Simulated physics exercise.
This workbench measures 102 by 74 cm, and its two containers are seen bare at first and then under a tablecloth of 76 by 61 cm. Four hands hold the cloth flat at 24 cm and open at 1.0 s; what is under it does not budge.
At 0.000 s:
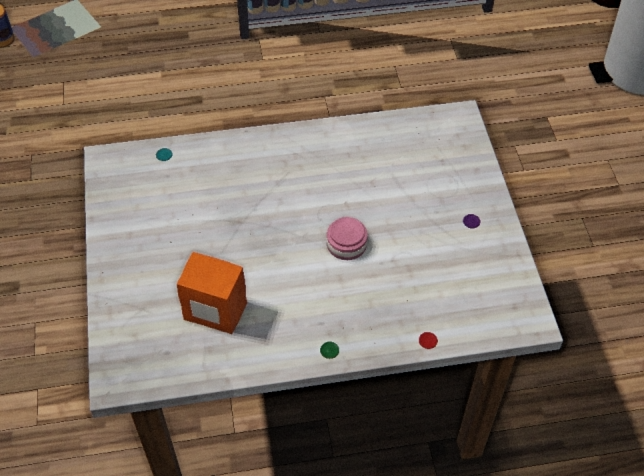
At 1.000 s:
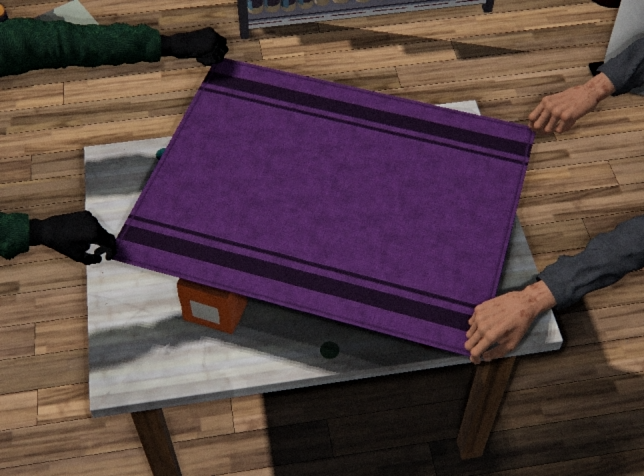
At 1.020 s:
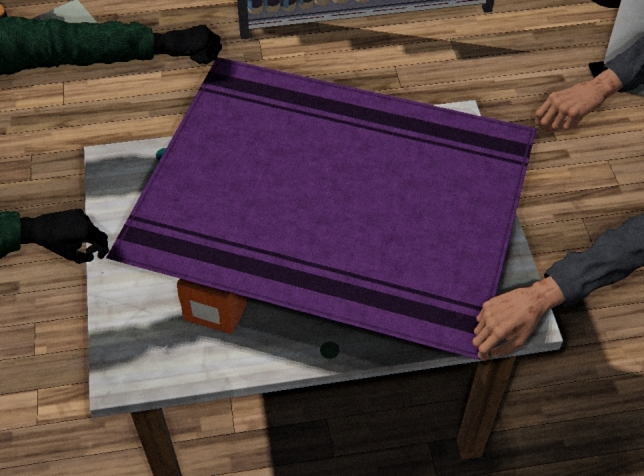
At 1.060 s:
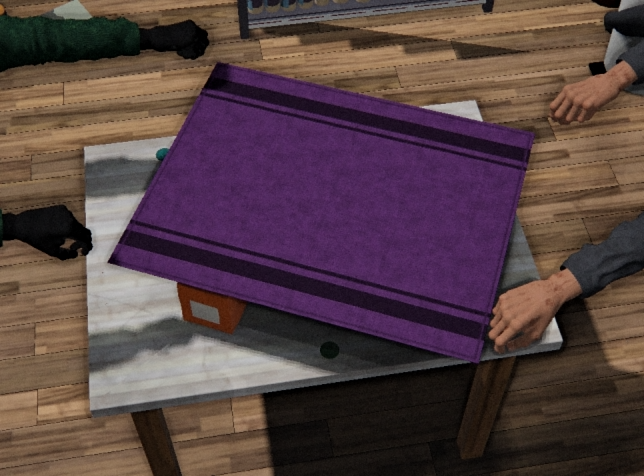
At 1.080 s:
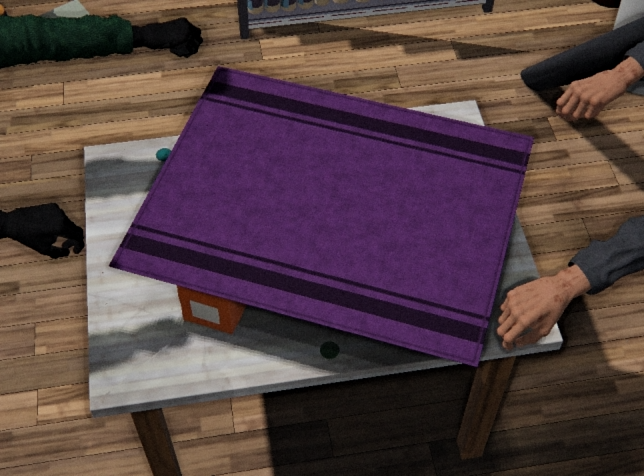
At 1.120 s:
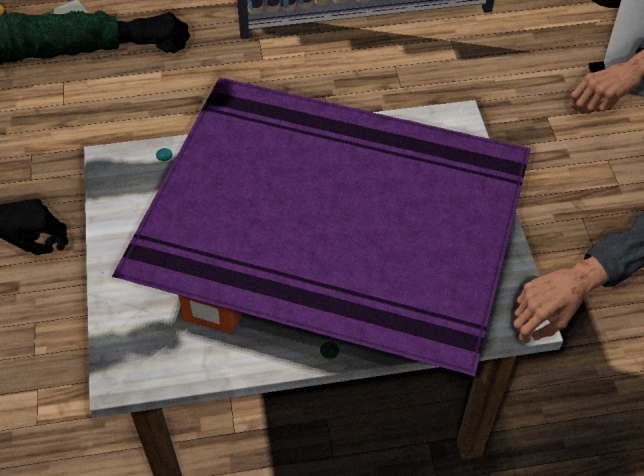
Four hands hold a purple cloth flat above a table of small objects, then release it and it sinks.
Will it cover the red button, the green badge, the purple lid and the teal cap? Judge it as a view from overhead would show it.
In order: The red button ends under the cloth; the green badge gets covered; the purple lid ends under the cloth; the teal cap still shows.
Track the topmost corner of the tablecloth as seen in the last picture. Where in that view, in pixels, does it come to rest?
Around pixel (217, 136).
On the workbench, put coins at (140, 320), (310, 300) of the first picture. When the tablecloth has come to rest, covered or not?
The first remains in the open; the second vanishes under it.
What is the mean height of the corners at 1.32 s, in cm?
Mean corner height at that time: Approx. 0 cm.
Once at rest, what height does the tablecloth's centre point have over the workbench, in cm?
About 5 cm up.
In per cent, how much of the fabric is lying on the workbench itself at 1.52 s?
Roughly 55 per cent of it.
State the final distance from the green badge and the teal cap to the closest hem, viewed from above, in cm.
7 cm and 11 cm, roughly.
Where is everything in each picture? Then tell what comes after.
In the first picture, shows, red button (428, 340); green badge (330, 350); purple lid (472, 221); teal cap (164, 154); pink jar (347, 230), 5 cm tall; orange box (210, 275), 15 cm tall.
In the second picture, shows, tablecloth corners (106, 258) (217, 57) (536, 128) (480, 359); highest point 24 cm, lowest 24 cm.
In the third picture, shows, tablecloth corners (106, 258) (217, 57); highest point 24 cm, lowest 24 cm.
In the fourth picture, shows, tablecloth corners (108, 263) (218, 62); highest point 22 cm, lowest 22 cm.
In the fifth picture, shows, tablecloth corners (109, 266) (218, 66); highest point 21 cm, lowest 21 cm.
In the sixth picture, shows, tablecloth corners (112, 277) (220, 78) (531, 149) (475, 376); highest point 17 cm, lowest 17 cm.
At 1.3 s, 50 % of it is down, spanning 82 by 74 cm, above green badge, red button, purple lid.
At 1.5 s, 55 % of it is down, spanning 87 by 79 cm, above green badge, red button, purple lid.
At 1.7 s, 55 % of it is down, spanning 86 by 83 cm, above green badge, red button, purple lid.
At 1.9 s, 55 % of it is down, spanning 86 by 74 cm, above green badge, red button, purple lid.
At 2.7 s, 55 % of it is down, spanning 87 by 76 cm, above green badge, red button, purple lid.
